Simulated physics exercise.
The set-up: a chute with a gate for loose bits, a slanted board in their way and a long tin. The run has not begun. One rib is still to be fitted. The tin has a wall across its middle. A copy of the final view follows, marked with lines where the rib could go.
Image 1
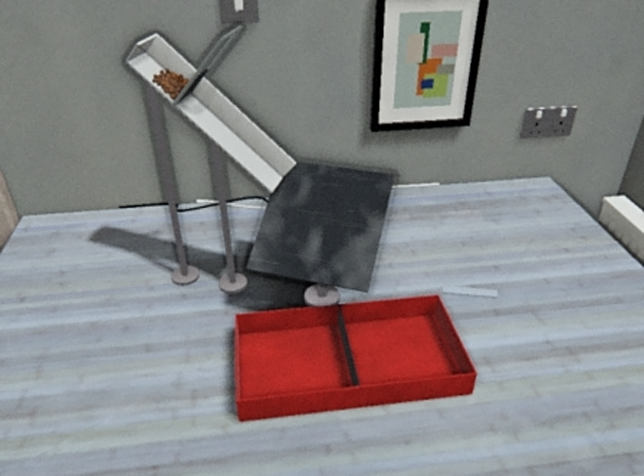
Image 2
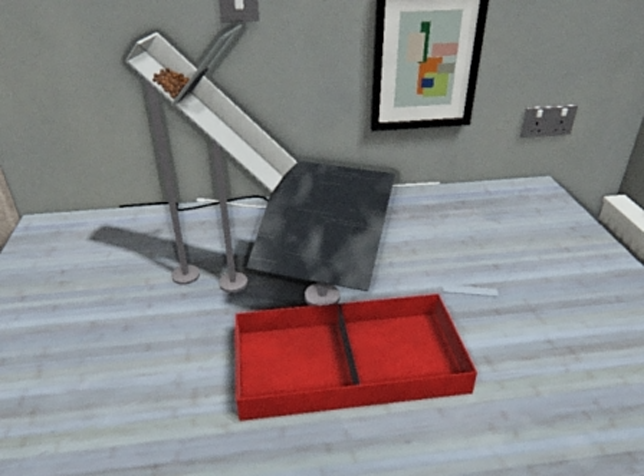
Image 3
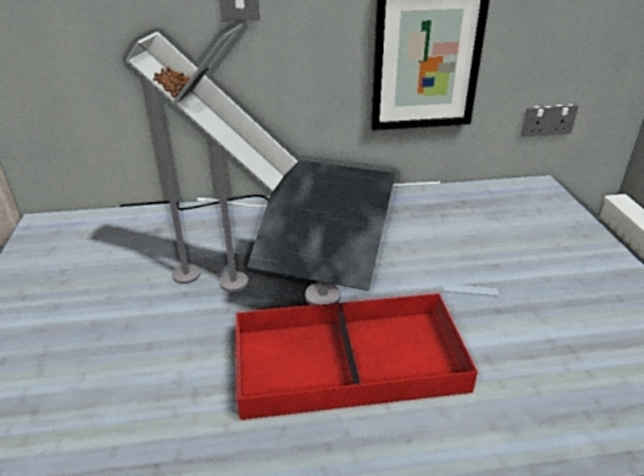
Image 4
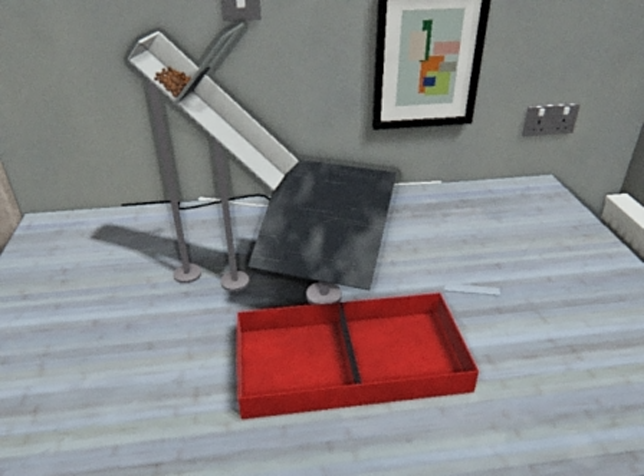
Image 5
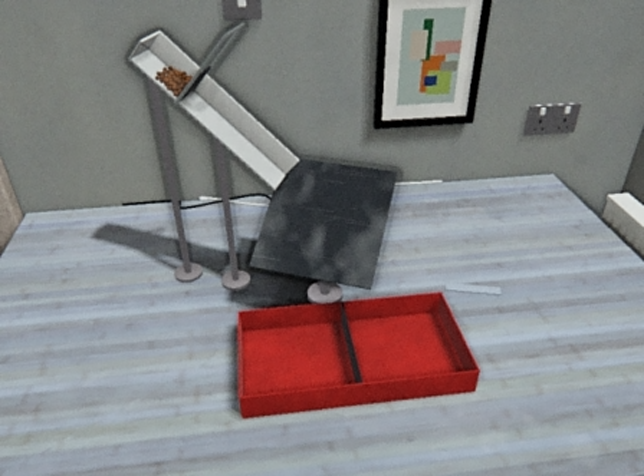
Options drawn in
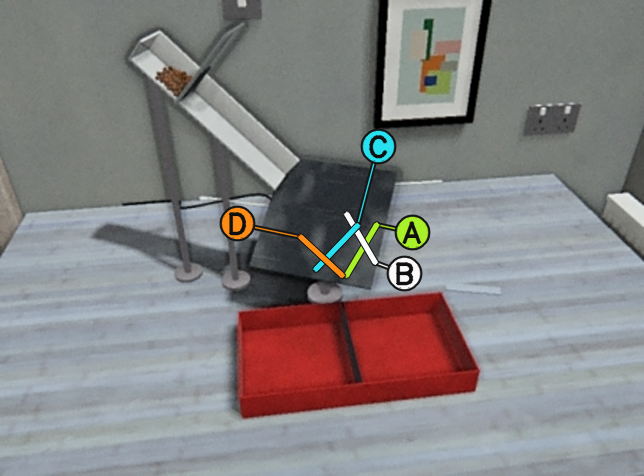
In this clip, a small heap of brown bits rests behind a closed gate in a raised, sloping chute, with a tilted dark board and a divided red tin below; nothing visibly moves apart from a very slight shift of the view.
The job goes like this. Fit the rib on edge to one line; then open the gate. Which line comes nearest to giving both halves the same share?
B is best.
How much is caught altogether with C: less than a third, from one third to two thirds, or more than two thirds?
More than two thirds.
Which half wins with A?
Left.
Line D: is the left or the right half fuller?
Right.
On the marked copy, line A from (376, 224) to (346, 275); line B from (346, 214) to (375, 262); line C from (357, 225) to (316, 269); line D from (300, 237) to (342, 275).
If A is chosen, of what is caught, all but a few in the left half, only a few in the right.
If B is chosen, of what is caught, close to a third in the left half, close to two thirds in the right.
If C is chosen, of what is caught, all but a few in the left half, a small share in the right.
If D is chosen, of what is caught, none at all in the left half, the whole lot in the right.
